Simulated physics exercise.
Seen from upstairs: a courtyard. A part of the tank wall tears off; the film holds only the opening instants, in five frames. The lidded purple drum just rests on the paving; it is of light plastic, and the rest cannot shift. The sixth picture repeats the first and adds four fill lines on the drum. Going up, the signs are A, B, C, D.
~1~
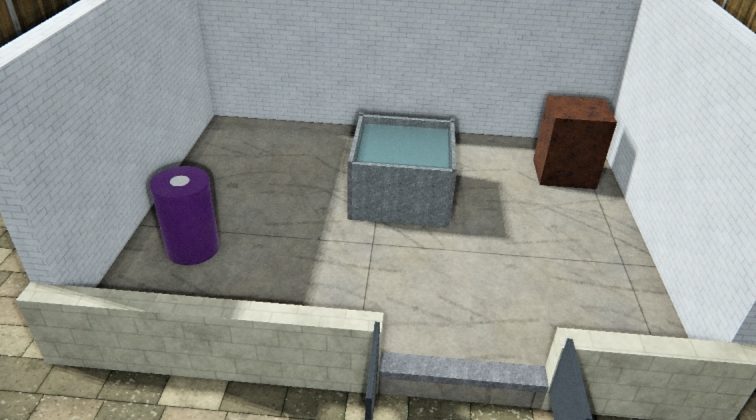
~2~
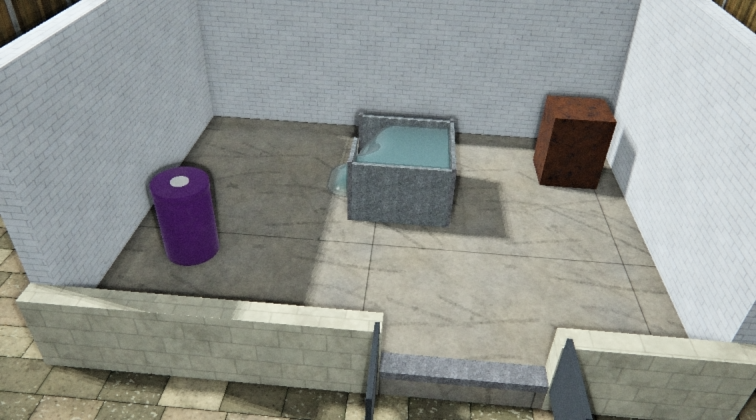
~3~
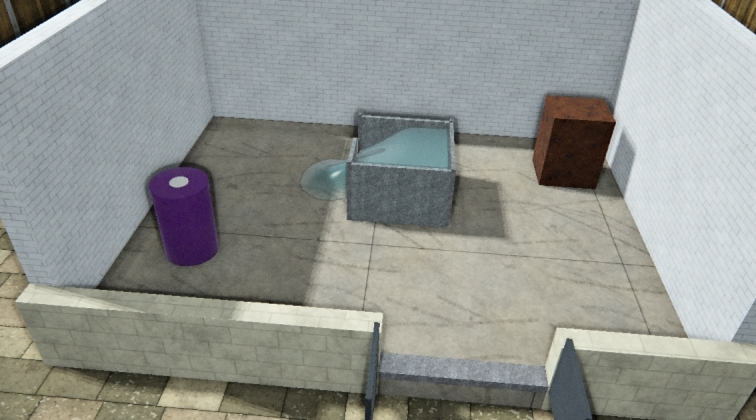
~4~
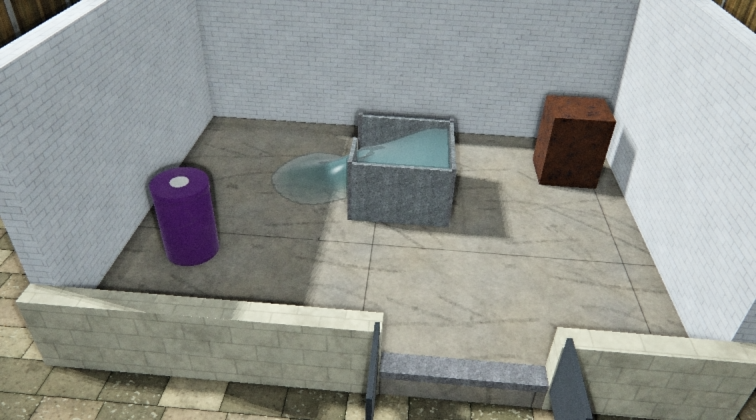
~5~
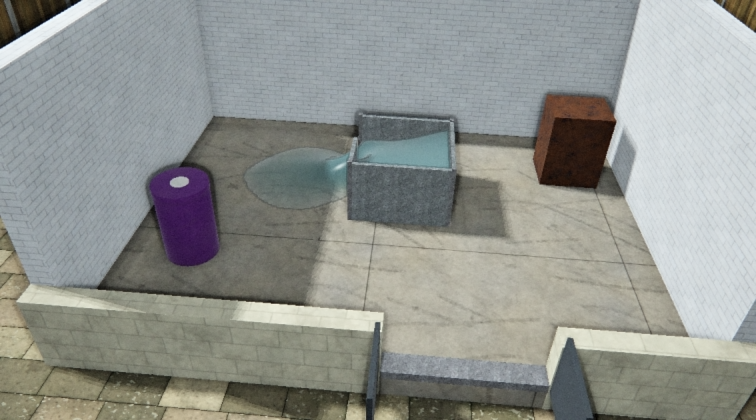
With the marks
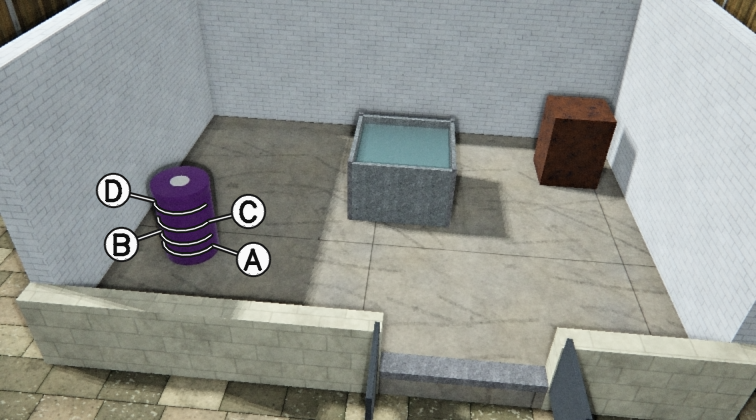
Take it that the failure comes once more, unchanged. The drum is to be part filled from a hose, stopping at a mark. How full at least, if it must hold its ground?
A will do.
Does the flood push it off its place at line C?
No, that is safe.
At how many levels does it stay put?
All of them.
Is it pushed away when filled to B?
No, that is safe.
On the marked copy, A at (181, 254); B at (179, 244); C at (176, 230); D at (173, 213); from the bottom up A, B, C, D.
With A, it does not move.
With B, it does not move.
With C, it does not move.
With D, it does not move.
